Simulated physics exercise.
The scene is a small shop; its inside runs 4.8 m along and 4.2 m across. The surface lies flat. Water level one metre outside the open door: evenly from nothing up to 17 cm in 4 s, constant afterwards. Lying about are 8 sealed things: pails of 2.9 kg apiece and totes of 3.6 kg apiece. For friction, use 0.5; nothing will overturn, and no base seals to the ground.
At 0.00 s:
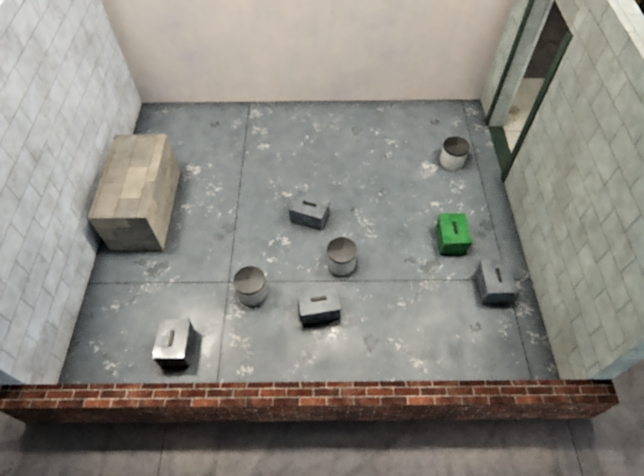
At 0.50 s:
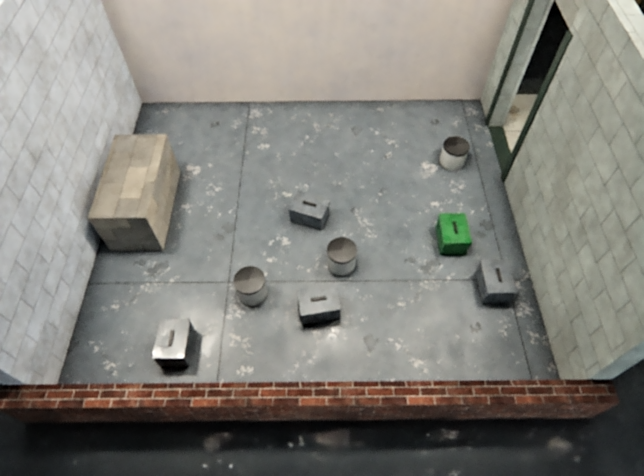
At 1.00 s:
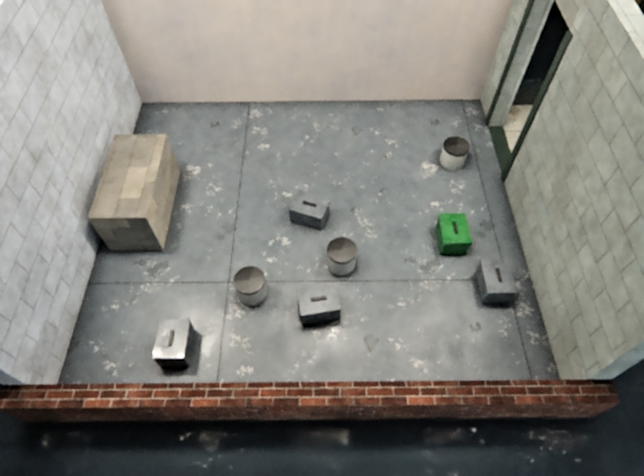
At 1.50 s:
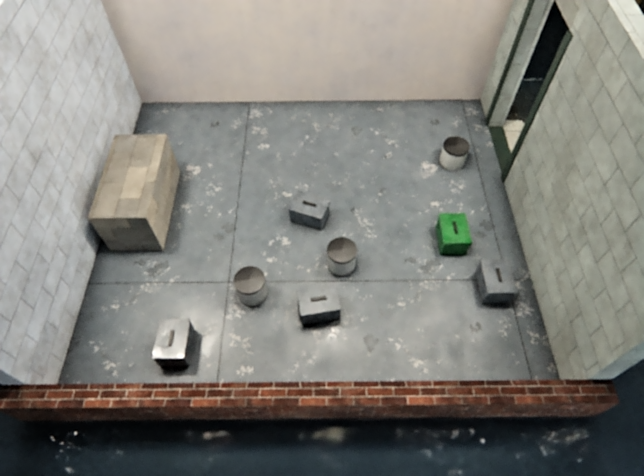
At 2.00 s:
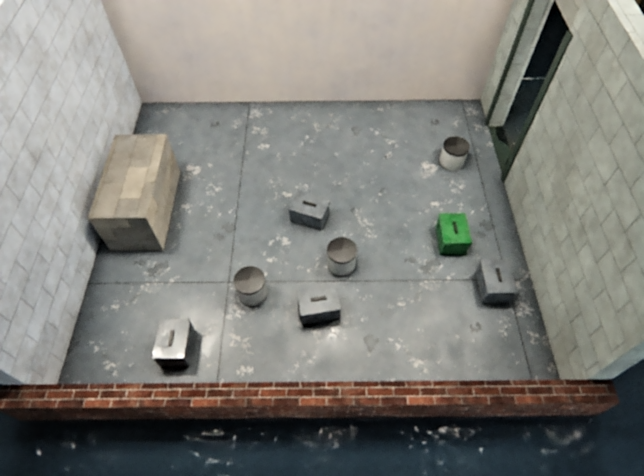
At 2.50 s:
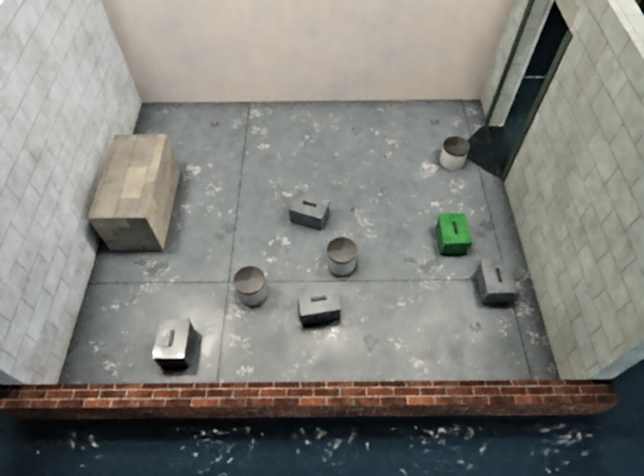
In a small shop with pails, totes and a big box on the floor, dark water spread outside, then a little crept in through the doorway at right, while nothing inside moved.
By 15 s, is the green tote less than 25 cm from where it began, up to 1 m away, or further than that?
Close by.
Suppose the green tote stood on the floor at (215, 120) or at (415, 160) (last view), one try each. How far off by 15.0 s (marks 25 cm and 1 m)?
I'd expect it to shift slightly the first time and to get swept far off the second time.
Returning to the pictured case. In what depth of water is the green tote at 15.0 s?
2 cm or so.
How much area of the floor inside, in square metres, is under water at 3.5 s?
Some 2.0 m2 of it.
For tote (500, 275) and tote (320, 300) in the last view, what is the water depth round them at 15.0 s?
3 and 4 cm.
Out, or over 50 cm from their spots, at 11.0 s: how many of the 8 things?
My count gives 2.
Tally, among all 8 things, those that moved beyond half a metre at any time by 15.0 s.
The total is 4.
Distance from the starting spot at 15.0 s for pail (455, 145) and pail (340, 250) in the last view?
Shifts: 450 cm / 30 cm.
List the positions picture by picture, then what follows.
The first picture shows the green tote at (455, 228), on the bottom; water covers 0.0 m2; 0 of 8 have shifted.
The second picture shows the green tote at (455, 228), on the bottom; water covers 0.0 m2; 0 of 8 have shifted.
The third picture shows the green tote at (455, 228) rests on the ground; 0.0 m2 under water; 0 of 8 have shifted.
The fourth picture shows the green tote at (455, 228) rests on the ground; 0.0 m2 under water; 0 of 8 have shifted.
The fifth picture shows the green tote at (455, 228) rests on the ground; 0.0 m2 under water; 0 of 8 have shifted.
The sixth picture shows the green tote at (455, 228) rests on the ground; water covers 0.2 m2; 0 of 8 have shifted.
After 3.5 s the green tote is near (455, 228), 0.0 m from its start, aground; 0 afloat.
After 6.8 s the green tote is near (455, 228), 0.0 m from its start, aground; 0 afloat.
After 11.0 s the green tote is near (455, 228), 0.0 m from its start, aground; 2 afloat.
After 15.0 s the green tote is near (455, 228), 0.0 m from its start, aground; 6 afloat.
